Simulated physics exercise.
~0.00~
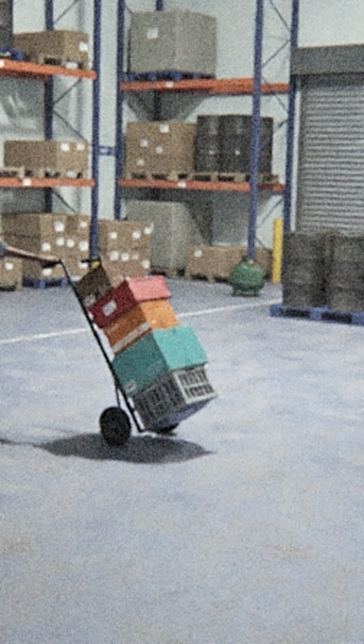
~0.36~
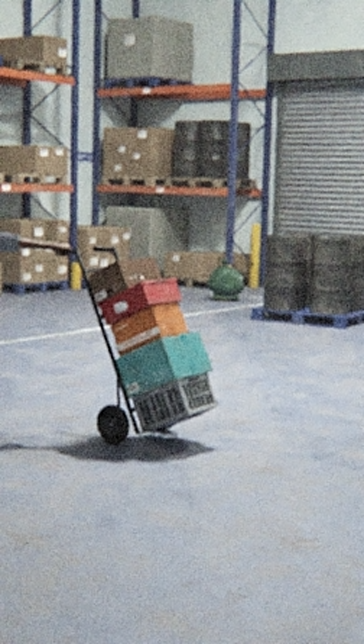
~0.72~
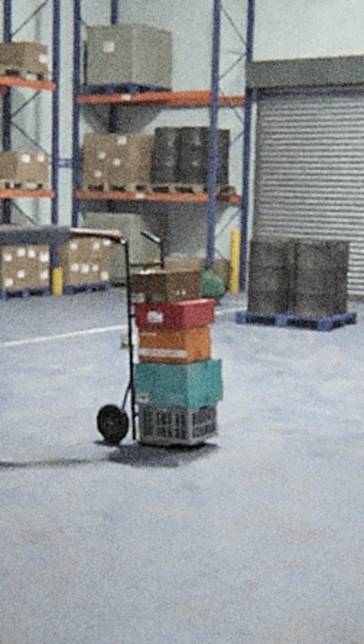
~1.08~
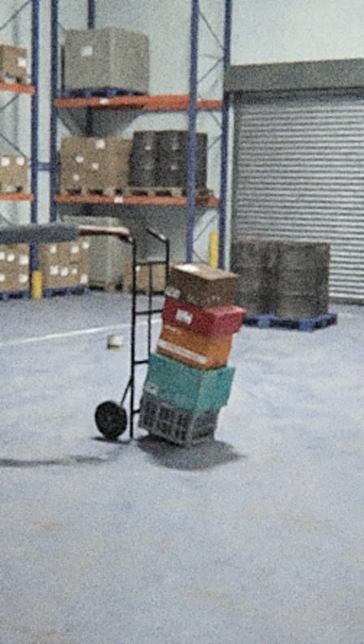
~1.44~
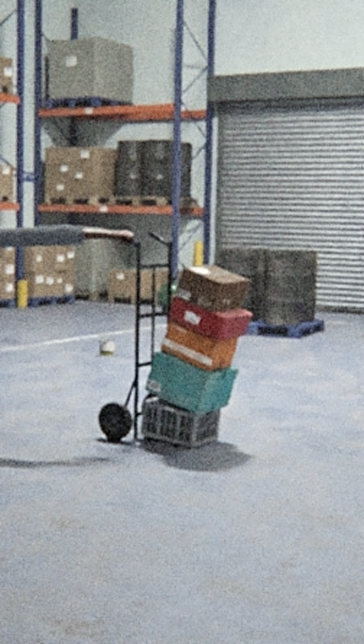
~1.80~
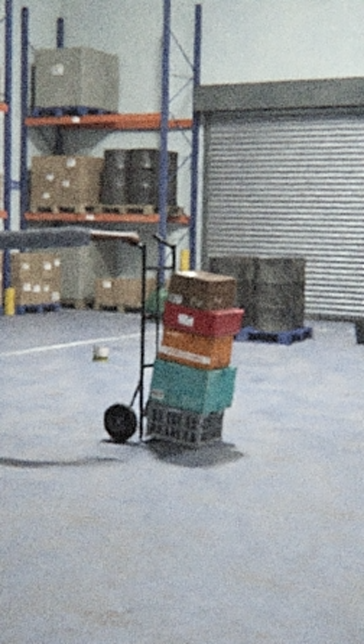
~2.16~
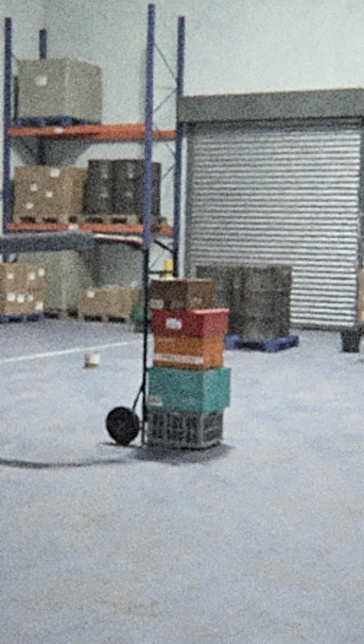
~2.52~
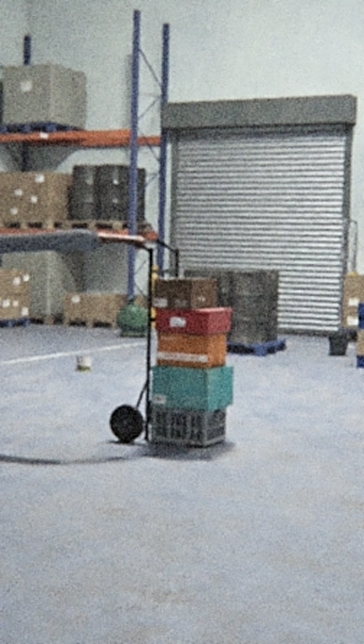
A hand truck stands tilted back to the left on a warehouse floor, a gripped handle holding it, with a grey crate, turquoise box, orange parcel, red tote and brown parcel stacked on it. It swings upright, carrying the stack with it, and stops abruptly. The load keeps going, tipping to the right away from the frame, with the upper pieces leaning farthest. The pile then rocks back to the left and settles. At the end the truck stands upright, and all five pieces remain neatly stacked, the grey crate still upright at the bottom.
